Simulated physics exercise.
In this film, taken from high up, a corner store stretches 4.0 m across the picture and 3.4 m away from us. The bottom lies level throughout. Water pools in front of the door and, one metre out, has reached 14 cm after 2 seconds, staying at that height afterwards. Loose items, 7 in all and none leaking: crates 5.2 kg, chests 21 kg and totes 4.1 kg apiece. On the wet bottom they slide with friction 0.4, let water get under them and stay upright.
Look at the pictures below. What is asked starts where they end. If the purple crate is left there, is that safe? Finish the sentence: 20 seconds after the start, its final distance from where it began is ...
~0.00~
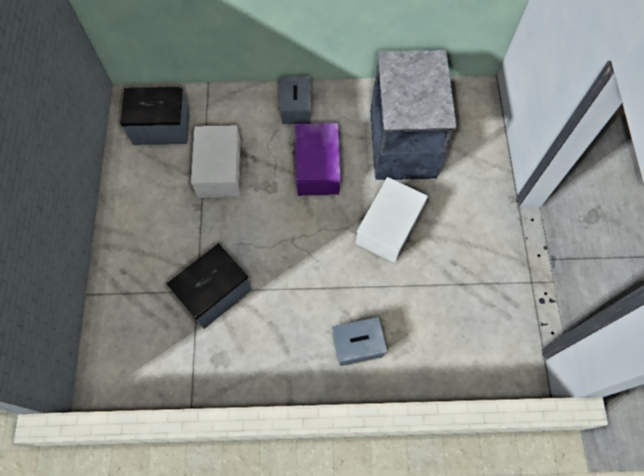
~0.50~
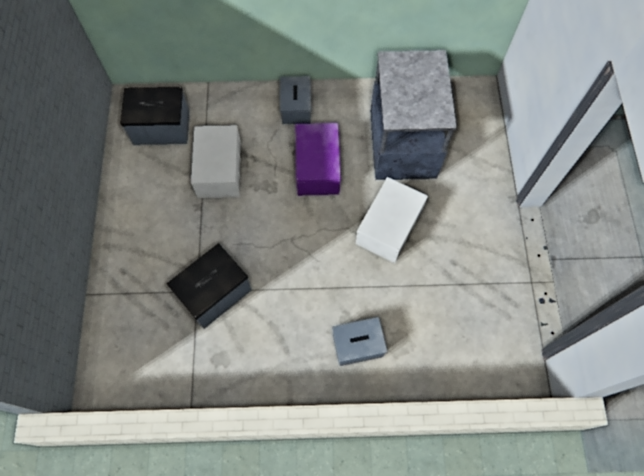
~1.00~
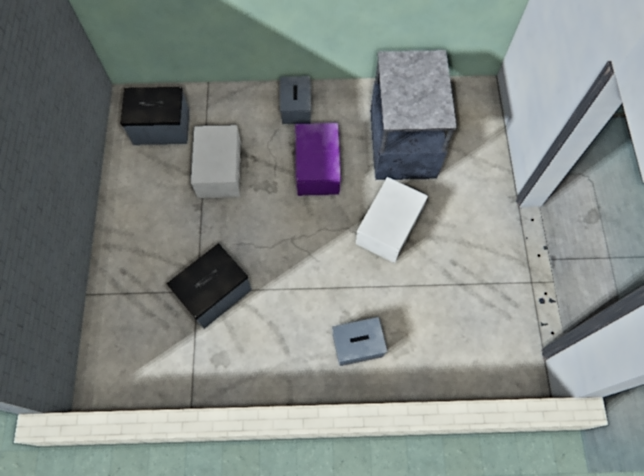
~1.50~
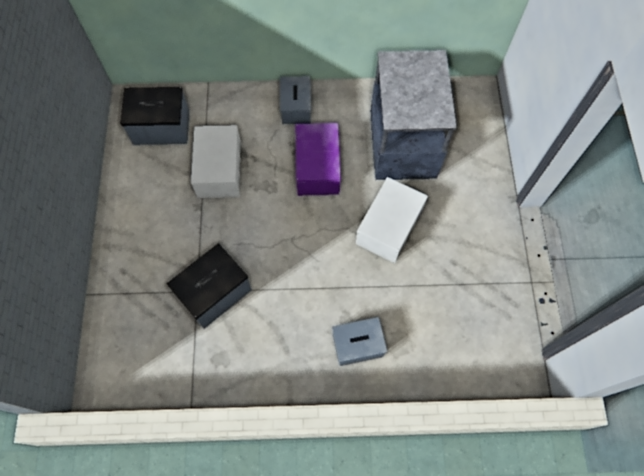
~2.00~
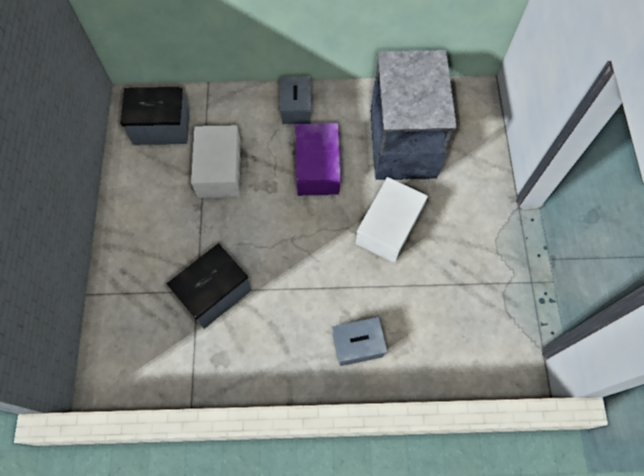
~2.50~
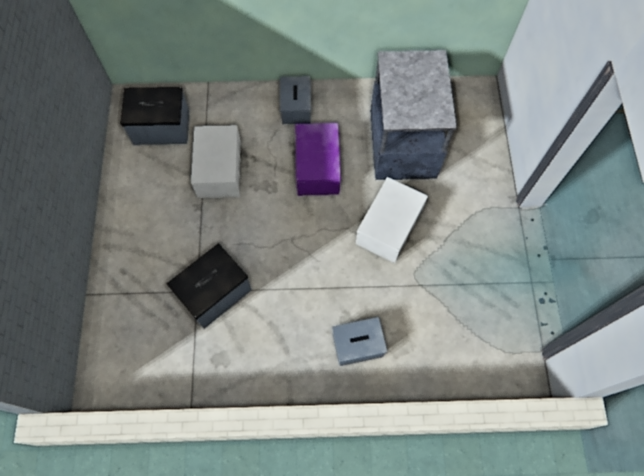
Between a quarter metre and a metre.
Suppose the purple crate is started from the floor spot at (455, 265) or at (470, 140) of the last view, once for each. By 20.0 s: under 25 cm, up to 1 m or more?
In that order: It travels far; it ends far away.
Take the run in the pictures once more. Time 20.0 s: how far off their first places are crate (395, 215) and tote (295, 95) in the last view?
First 200 cm, then 200 cm.
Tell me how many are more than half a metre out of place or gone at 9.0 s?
By my tally, 3.
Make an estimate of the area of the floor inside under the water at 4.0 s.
About 5.5 m2 is covered.
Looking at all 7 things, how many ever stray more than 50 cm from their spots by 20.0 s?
The total is 7.
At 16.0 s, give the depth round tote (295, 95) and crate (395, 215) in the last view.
Depth approx. 8 cm / 12 cm.
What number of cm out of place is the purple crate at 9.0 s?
Some 80 cm from the start.
After 4.0 s the purple crate is near (310, 146), 0.1 m from its start, aground; 1 afloat.
After 9.0 s the purple crate is near (266, 86), 0.9 m from its start, afloat; 4 afloat.
After 16.0 s the purple crate is near (332, 181), 0.4 m from its start, afloat; 7 afloat.
After 20.0 s the purple crate is near (252, 181), 0.7 m from its start, afloat; 7 afloat.
